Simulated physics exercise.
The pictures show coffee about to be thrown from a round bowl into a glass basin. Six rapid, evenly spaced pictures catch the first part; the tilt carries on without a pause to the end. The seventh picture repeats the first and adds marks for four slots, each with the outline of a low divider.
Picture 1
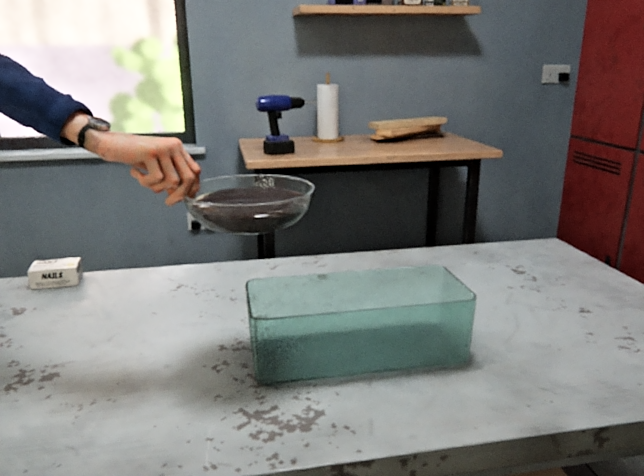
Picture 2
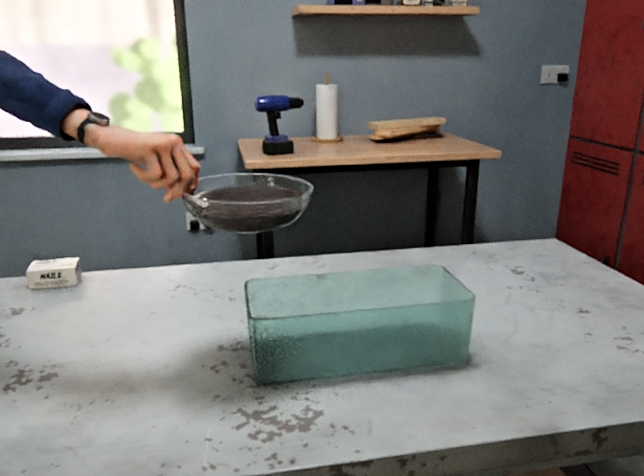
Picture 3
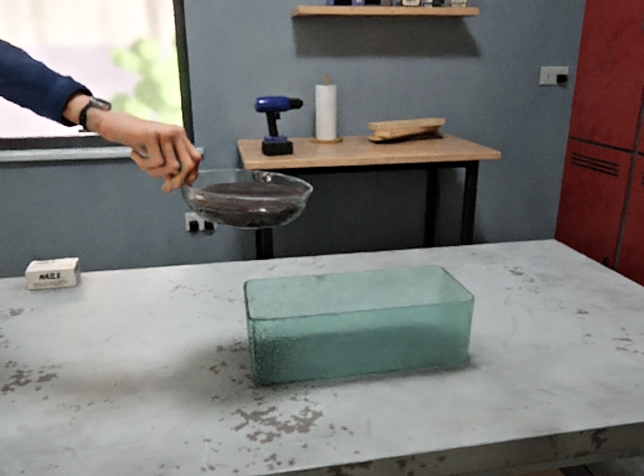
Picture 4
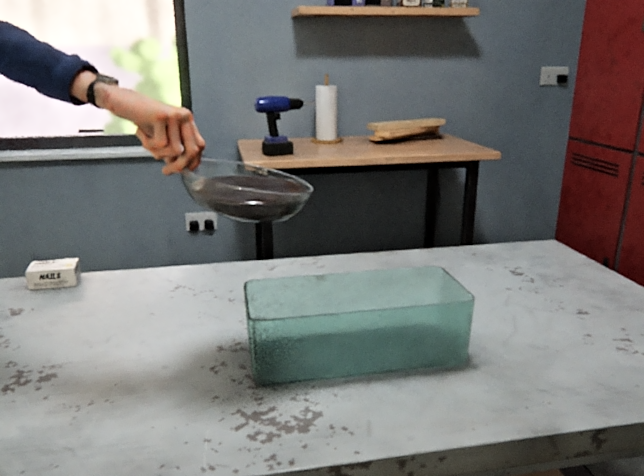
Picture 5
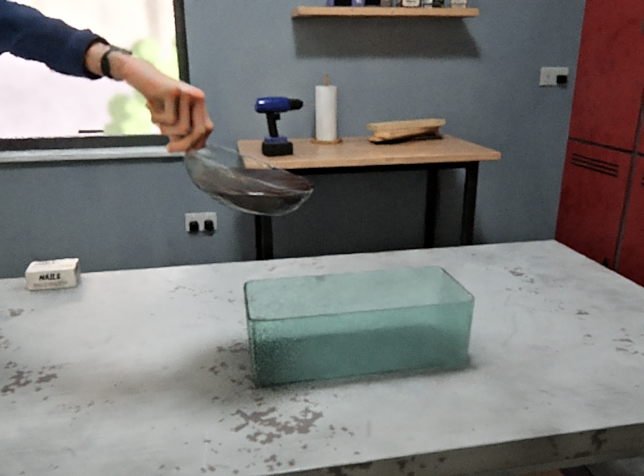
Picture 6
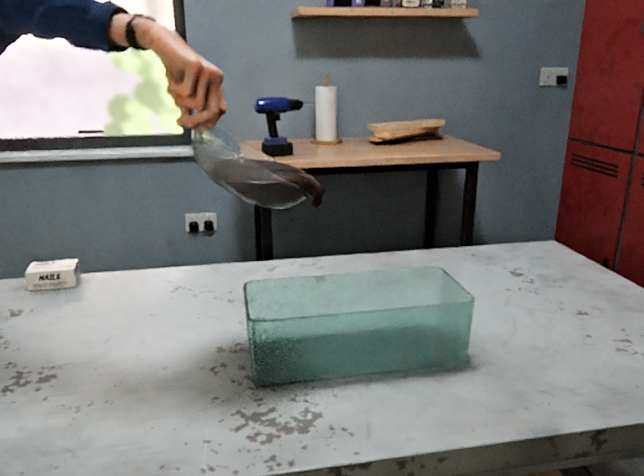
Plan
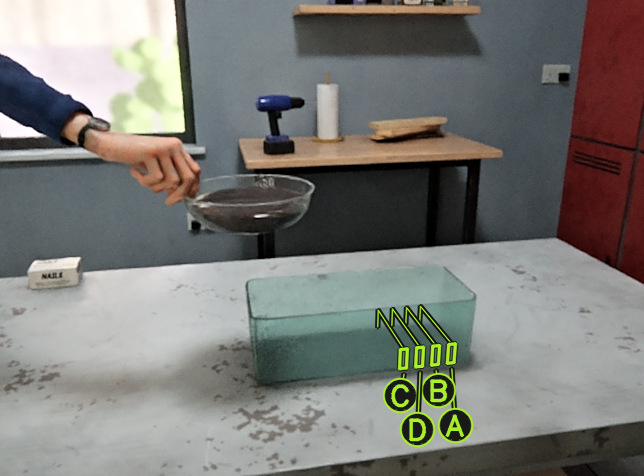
A hand tilts a round glass bowl until dark coffee begins sliding over its lip.
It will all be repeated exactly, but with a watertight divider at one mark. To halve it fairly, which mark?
Use position C.
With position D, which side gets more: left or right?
More ends on the left.
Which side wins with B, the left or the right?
More ends on the left.
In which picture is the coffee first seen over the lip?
In picture 5.
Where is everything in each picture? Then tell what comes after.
Upright, lip at (311, 185); basin from (255, 382) to (468, 359); nothing has left yet, in the first frame.
Upright, lip at (310, 185); nothing has left yet, in the second frame.
Tipped about 6°, lip at (310, 186); nothing has left yet, in the third frame.
Tipped about 13°, lip at (310, 186); nothing has left yet, in the fourth frame.
Tipped about 22°, lip at (310, 186); coffee is over the lip, down to (310, 186), in the fifth frame.
Tipped about 33°, lip at (310, 187); coffee is over the lip, down to (316, 202), in the sixth frame.
In lime, A at (451, 368); B at (436, 370); C at (404, 373); D at (420, 372).
With A, about 80 % ends left of the wall and 15 % right of it; 5 % is lost outside.
With B, about 83 % ends left of the wall and 11 % right of it; 6 % is lost outside.
With C, about 48 % ends left of the wall and 50 % right of it.
With D, about 80 % ends left of the wall and 17 % right of it; 3 % is lost outside.
